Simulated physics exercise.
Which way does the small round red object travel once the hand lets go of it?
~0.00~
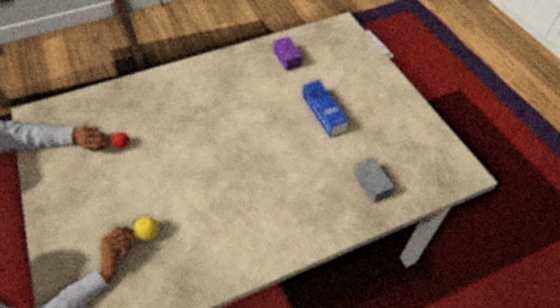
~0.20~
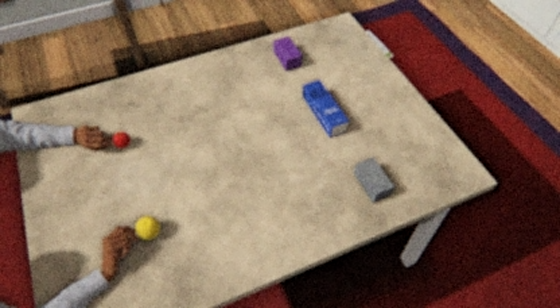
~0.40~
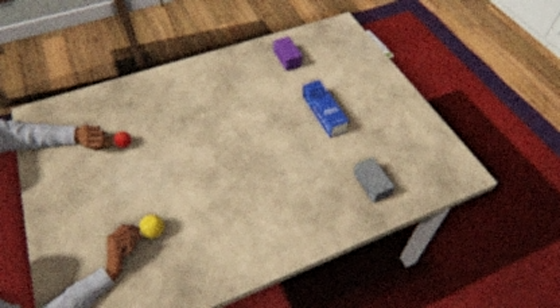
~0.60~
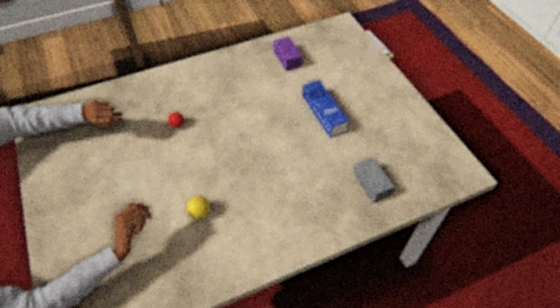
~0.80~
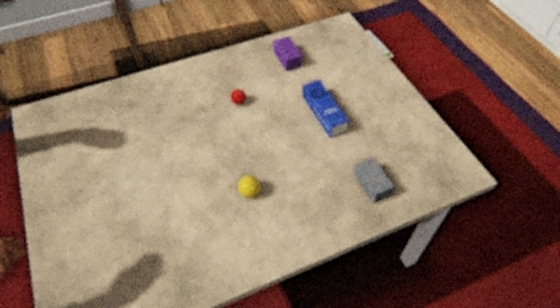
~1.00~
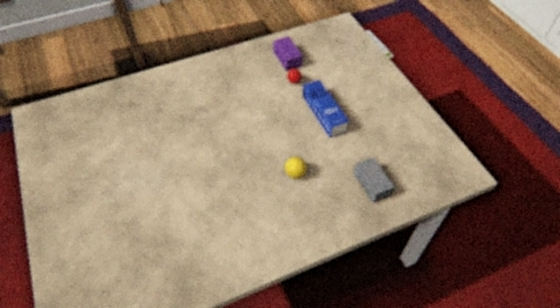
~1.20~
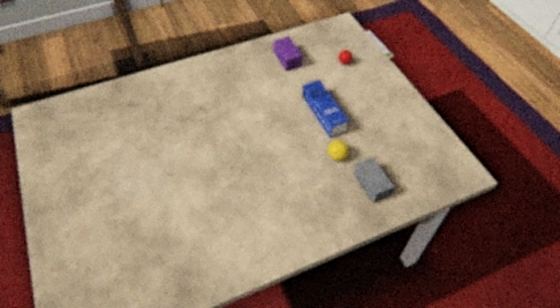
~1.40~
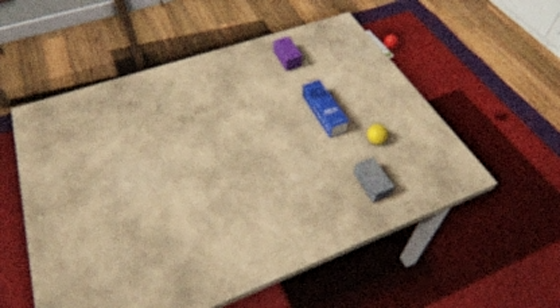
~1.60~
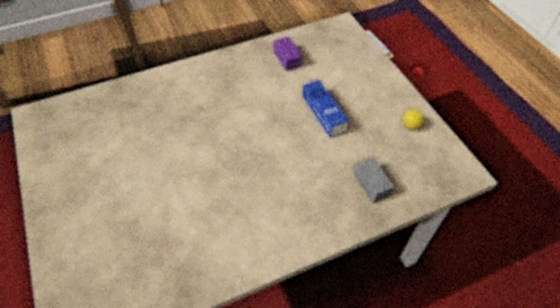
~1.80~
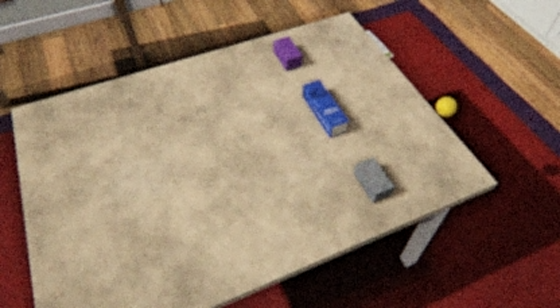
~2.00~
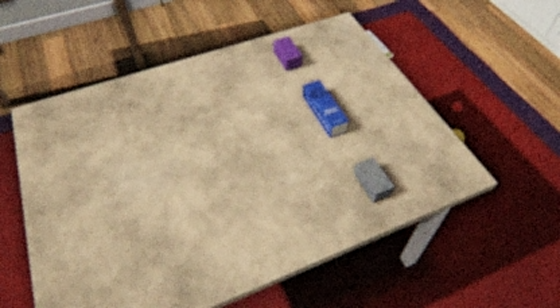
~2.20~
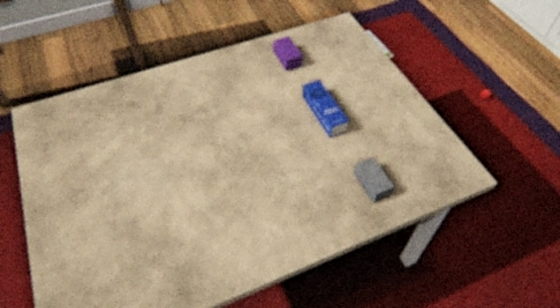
It rolls to the right across the table, passing between the purple block and the blue object.
A small round red object and a larger round yellow one sit at the left of a pale table, each held by a hand. The hands let go and draw back as both roll right, towards a purple block, a blue object and a grey block. The red one slips between the purple block and the blue object, while the yellow one passes between the blue object and the grey block. The red one drops off the far right edge first, and the yellow one follows. Finally, the red one is on the rug and the yellow one is out of sight.
